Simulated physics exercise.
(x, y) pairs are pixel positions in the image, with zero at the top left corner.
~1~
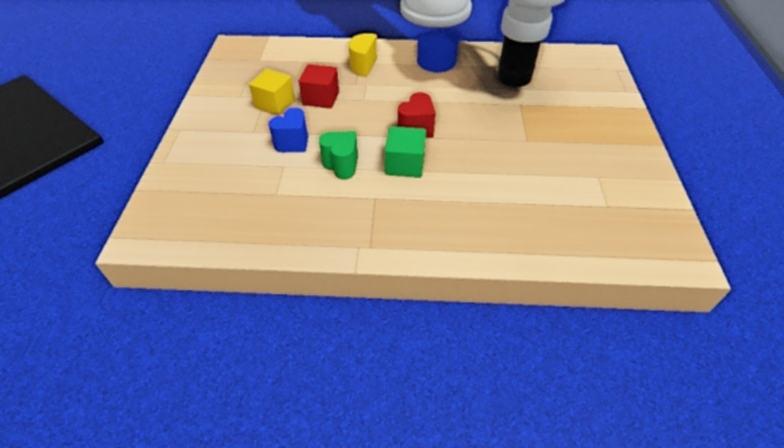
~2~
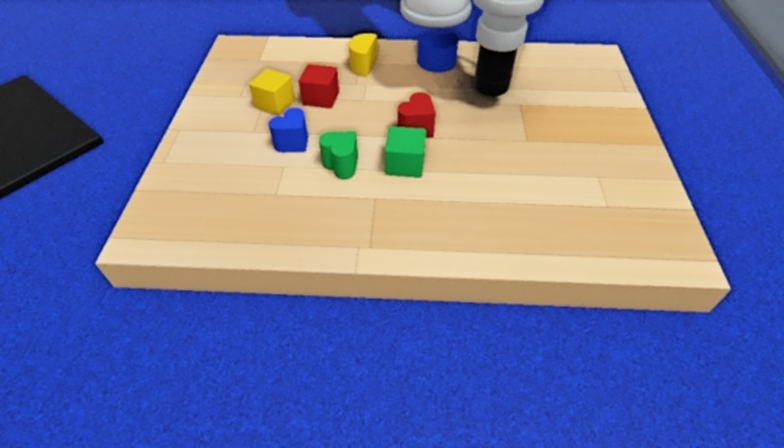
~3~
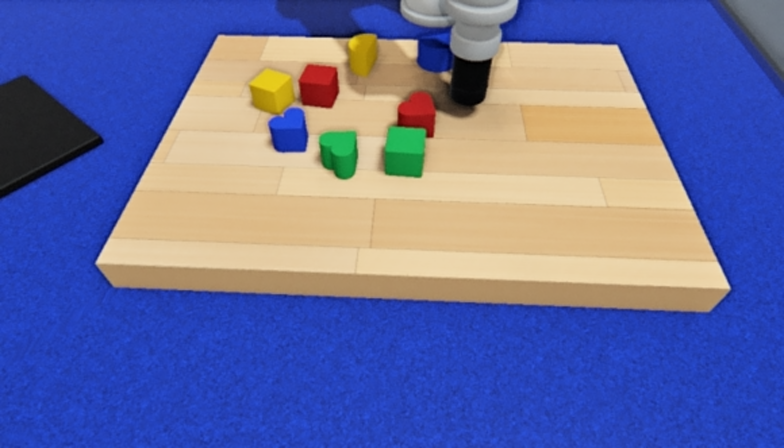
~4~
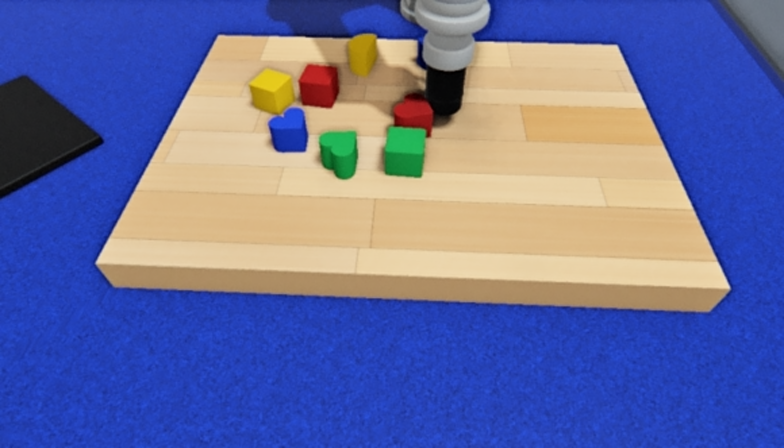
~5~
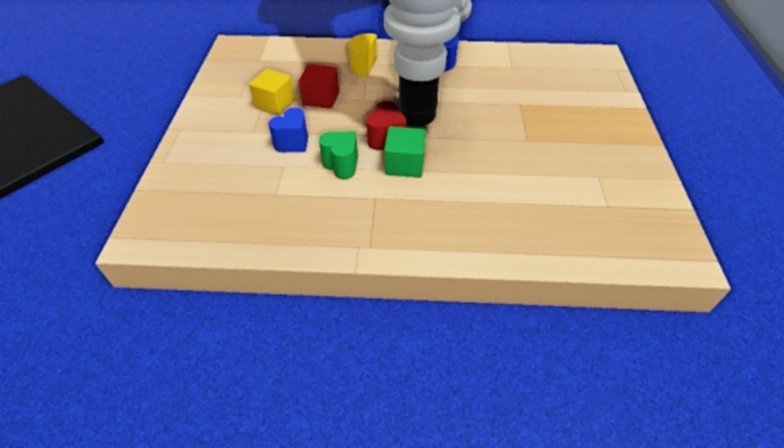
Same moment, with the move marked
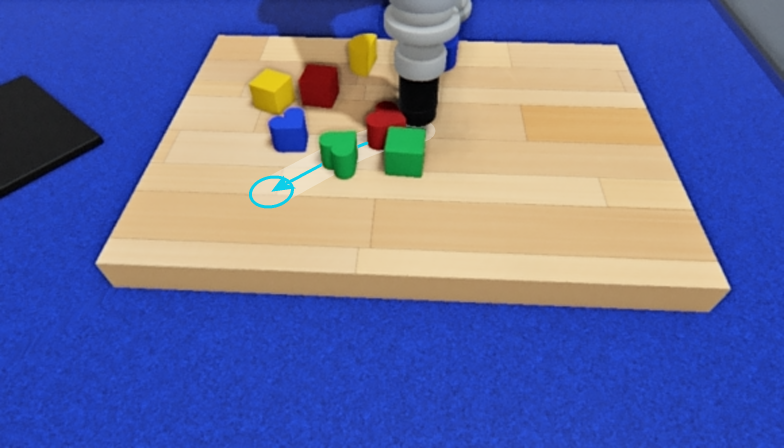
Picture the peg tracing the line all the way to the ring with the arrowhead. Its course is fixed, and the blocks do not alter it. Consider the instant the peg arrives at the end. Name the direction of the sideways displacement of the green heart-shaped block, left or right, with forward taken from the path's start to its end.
Over to the left.
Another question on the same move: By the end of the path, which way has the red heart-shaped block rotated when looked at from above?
Clockwise from above.
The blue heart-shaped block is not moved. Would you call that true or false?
False
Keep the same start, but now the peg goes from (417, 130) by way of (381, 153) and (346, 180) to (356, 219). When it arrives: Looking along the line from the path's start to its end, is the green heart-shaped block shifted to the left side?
I'd say no.
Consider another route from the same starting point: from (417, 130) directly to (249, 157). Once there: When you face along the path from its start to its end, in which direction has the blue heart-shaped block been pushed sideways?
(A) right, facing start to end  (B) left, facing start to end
The one that fits is A, right, facing start to end.
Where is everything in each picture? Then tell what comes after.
Lower end of the peg at (514, 78), tops of blocks, blue heart-shaped block at (288, 119), green heart-shaped block at (339, 141), red heart-shaped block at (418, 104), green four-sided block at (406, 139), in the first picture.
Peg at (491, 87), blocks as before, in the second picture.
Peg at (468, 96), blocks as before, in the third picture.
Peg at (443, 106), red heart-shaped block at (414, 106), in the fourth picture.
Peg at (417, 116), blue heart-shaped block at (288, 119), green heart-shaped block at (339, 141), red heart-shaped block at (386, 114), green four-sided block at (406, 139), in the fifth picture.
The drawn path runs from (417, 130) over (344, 153) to (272, 192).
What follows on the original path. One third of the way, peg at (365, 129); green heart-shaped block at (334, 146); red heart-shaped block at (329, 125).
Two thirds of the way, peg at (317, 152); blue heart-shaped block at (276, 118), turned 45° clockwise; green heart-shaped block at (320, 166), turned 20° anticlockwise; red heart-shaped block at (277, 139), turned 40° clockwise.
At the end, peg at (268, 177); blue heart-shaped block at (275, 119), turned 55° clockwise; green heart-shaped block at (316, 172), turned 40° anticlockwise; red heart-shaped block at (255, 142), turned 70° clockwise; green four-sided block not moved.
